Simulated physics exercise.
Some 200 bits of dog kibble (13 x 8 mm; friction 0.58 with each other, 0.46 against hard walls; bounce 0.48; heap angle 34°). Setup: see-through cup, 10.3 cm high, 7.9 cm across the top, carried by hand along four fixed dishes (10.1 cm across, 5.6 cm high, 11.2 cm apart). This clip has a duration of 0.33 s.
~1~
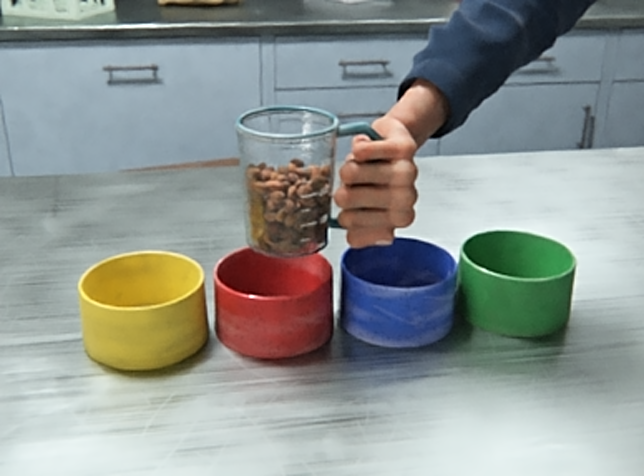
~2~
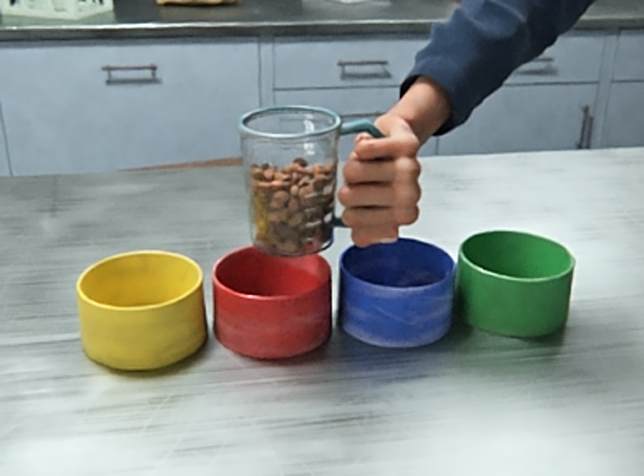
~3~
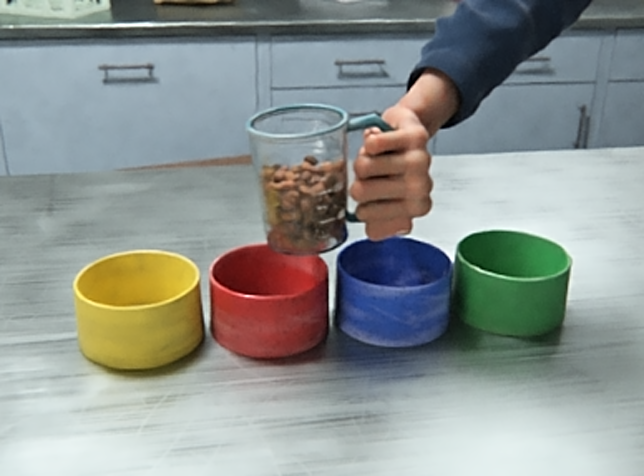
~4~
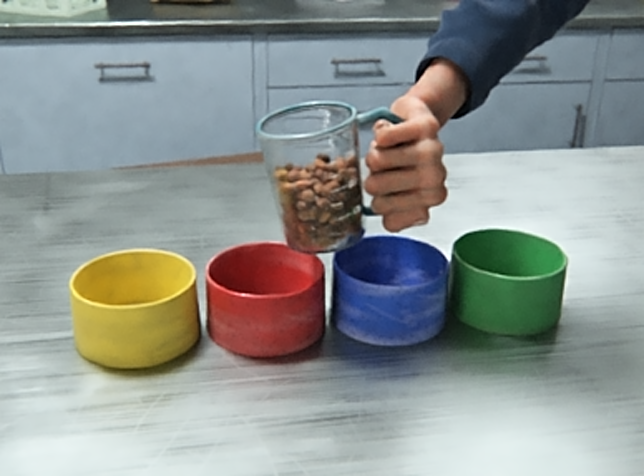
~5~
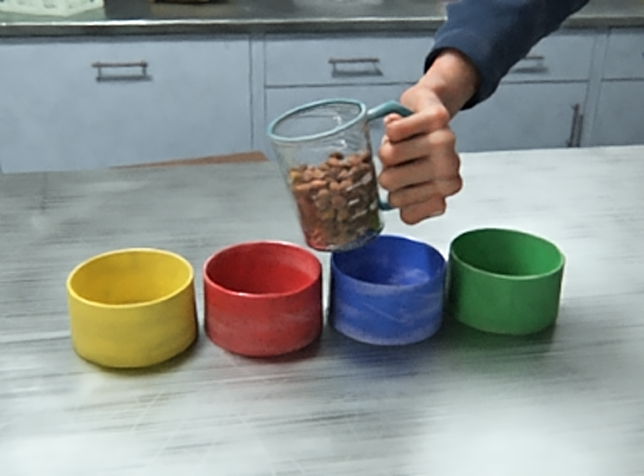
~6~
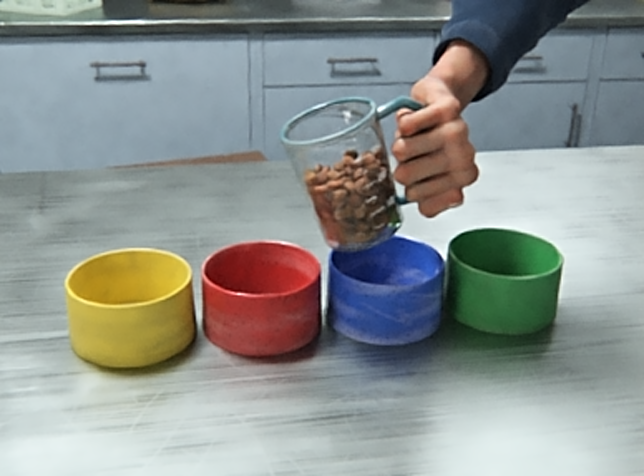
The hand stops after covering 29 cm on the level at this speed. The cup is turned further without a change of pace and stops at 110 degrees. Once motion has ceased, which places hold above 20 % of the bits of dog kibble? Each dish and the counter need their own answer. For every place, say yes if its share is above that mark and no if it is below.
Red dish: No, blue dish: No, green dish: Yes, yellow dish: No, counter: No.
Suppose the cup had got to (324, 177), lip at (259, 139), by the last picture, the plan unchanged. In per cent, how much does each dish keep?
Red: 0 / blue: 0 / green: 90 / yellow: 0.
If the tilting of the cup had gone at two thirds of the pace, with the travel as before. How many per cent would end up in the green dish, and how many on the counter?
The green dish would get 90 and the counter 0.
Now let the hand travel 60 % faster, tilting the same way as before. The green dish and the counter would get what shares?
Green: 90; counter: 0.
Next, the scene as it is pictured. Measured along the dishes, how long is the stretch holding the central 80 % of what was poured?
I'd put it near 6 cm.
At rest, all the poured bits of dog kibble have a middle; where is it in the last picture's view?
My guess is close to (511, 282).
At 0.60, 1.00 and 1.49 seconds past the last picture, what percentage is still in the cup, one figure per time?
About 100, 100, 70 per cent.
Then, 0.60 s after the last picture, tilt 62 degrees; cup holds 100 %.
Then, 1.00 s after the last picture, tilt 90 degrees; cup holds 100 %.
Then, 1.49 s after the last picture, tilt 110 degrees; cup holds 70 %, green 30 %.
In the end, red 0 %, blue 0 %, green 95 %, yellow 0 %, counter 0 %, cup 5 %.
